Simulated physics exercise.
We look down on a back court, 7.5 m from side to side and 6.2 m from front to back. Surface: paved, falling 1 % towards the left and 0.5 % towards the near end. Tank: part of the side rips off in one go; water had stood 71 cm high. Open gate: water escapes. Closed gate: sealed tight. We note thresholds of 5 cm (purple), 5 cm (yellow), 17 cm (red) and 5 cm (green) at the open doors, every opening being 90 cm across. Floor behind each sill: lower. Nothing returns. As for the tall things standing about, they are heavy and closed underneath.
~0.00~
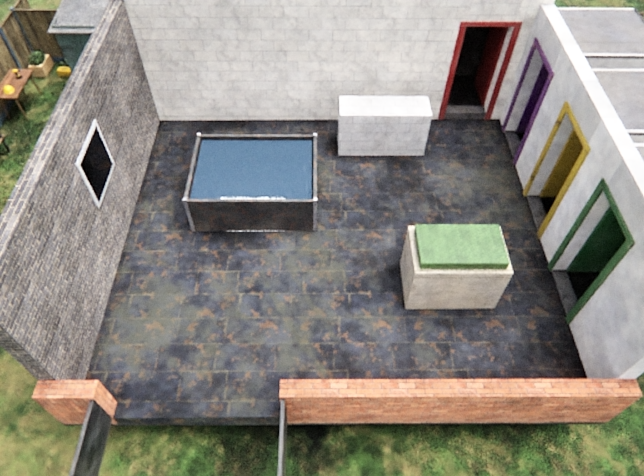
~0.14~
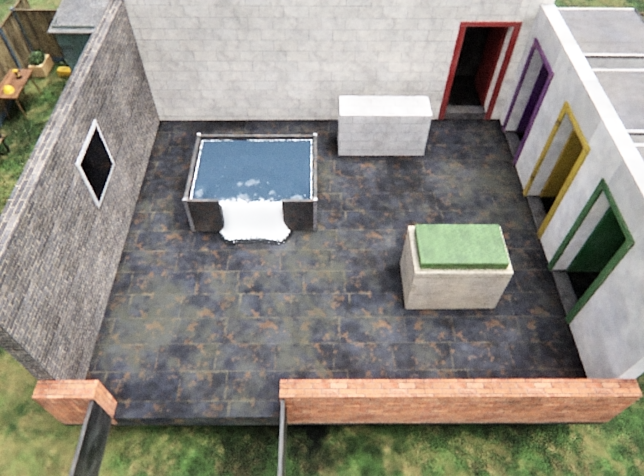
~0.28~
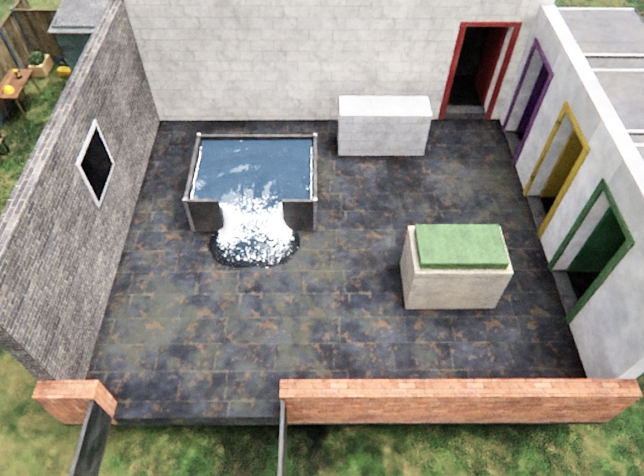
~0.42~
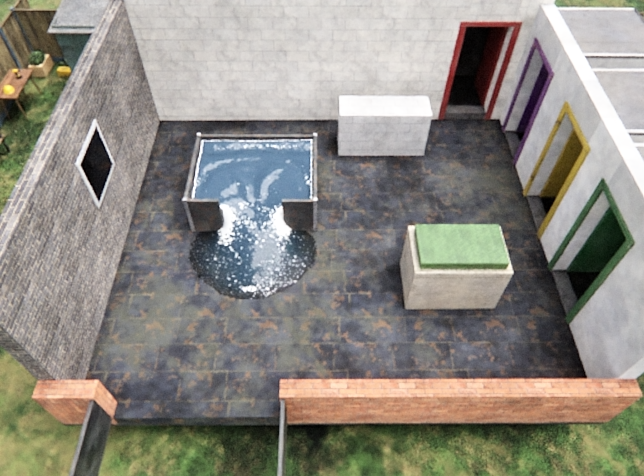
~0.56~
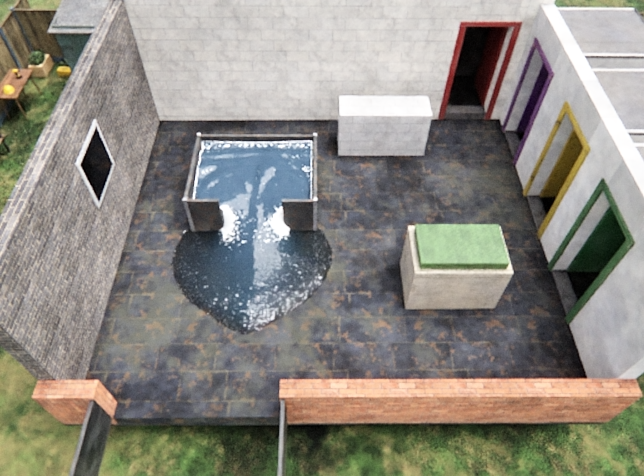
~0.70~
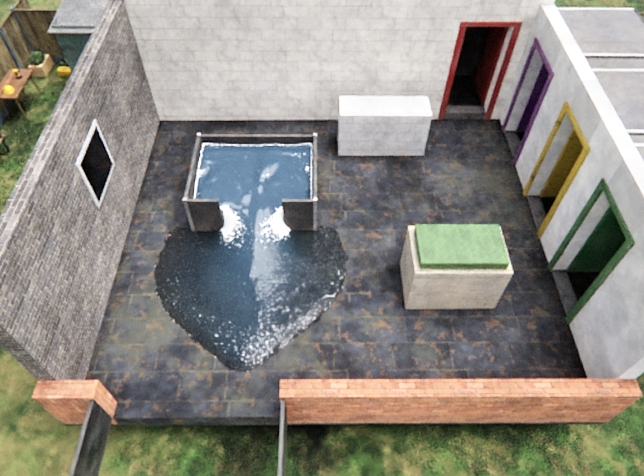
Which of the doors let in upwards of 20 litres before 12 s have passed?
Purple door: Not over; yellow door: Not over; red door: Not over; green door: Not over.
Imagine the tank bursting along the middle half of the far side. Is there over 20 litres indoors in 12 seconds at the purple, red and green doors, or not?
Outcomes - purple: Exceeded, red: Not exceeded, green: Not exceeded.
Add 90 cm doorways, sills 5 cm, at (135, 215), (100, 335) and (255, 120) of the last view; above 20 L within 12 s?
In turn: Under, above, not over.
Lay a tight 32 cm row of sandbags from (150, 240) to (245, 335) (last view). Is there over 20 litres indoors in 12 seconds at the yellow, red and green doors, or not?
So yellow comes out low enough, red comes out low enough and green comes out too high.
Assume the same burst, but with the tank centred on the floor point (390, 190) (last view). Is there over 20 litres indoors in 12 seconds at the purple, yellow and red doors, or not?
Lab note: Vs limit, purple door limit held; yellow door limit broken; red door limit held.
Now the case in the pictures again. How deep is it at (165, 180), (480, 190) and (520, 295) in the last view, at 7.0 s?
Around 1 cm, 2 cm and 5 cm.
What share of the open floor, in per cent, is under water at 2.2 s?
Around 35 per cent.
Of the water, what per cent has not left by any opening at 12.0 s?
It comes to near 44 per cent.
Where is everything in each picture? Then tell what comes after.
In the first frame, still water, 71 cm deep, in the tank at (254, 169).
In the second frame, the front is at (287, 236), 0.6 m from the gap at (253, 220); 0.2 m2 of floor is under water; 71 cm left at the back of the tank.
In the third frame, water pours out at (254, 221) and has run 0.9 m, to (286, 258); typically 11 cm deep outside, 70 cm at the tank's back.
In the fourth frame, the front is at (263, 293), 1.4 m from the gap at (254, 221); 2.1 m2 of floor is under water; 63 cm left at the back of the tank.
In the fifth frame, the front is at (257, 326), 2.0 m from the gap at (254, 221); 3.7 m2 of floor is under water; 59 cm left at the back of the tank.
In the sixth frame, the front is at (249, 365), 2.6 m from the gap at (253, 220); 5.5 m2 of floor is under water; 59 cm left at the back of the tank.
After 1.4 s water covers 30 % of the floor and is deepest (36 cm) near (257, 234); purple door not reached, yellow door not reached, red door not reached, green door not reached.
After 2.2 s water covers 35 % of the floor and is deepest (26 cm) near (80, 401); purple door not reached, yellow door not reached, red door not reached, green door not reached.
After 3.5 s water covers 40 % of the floor and is deepest (18 cm) near (247, 234); purple door not reached, yellow door not reached, red door not reached, green door not reached.
After 7.0 s water covers 60 % of the floor and is deepest (9 cm) near (247, 234); purple door not reached, yellow door 2 cm at the sill, 0 L in, red door not reached, green door 5 cm at the sill, 4 L in.
After 12.0 s water covers 75 % of the floor and is deepest (5 cm) near (257, 376); purple door 1 cm at the sill, 0 L in, yellow door 1 cm at the sill, 0 L in, red door 2 cm at the sill, 0 L in, green door 2 cm at the sill, 4 L in.
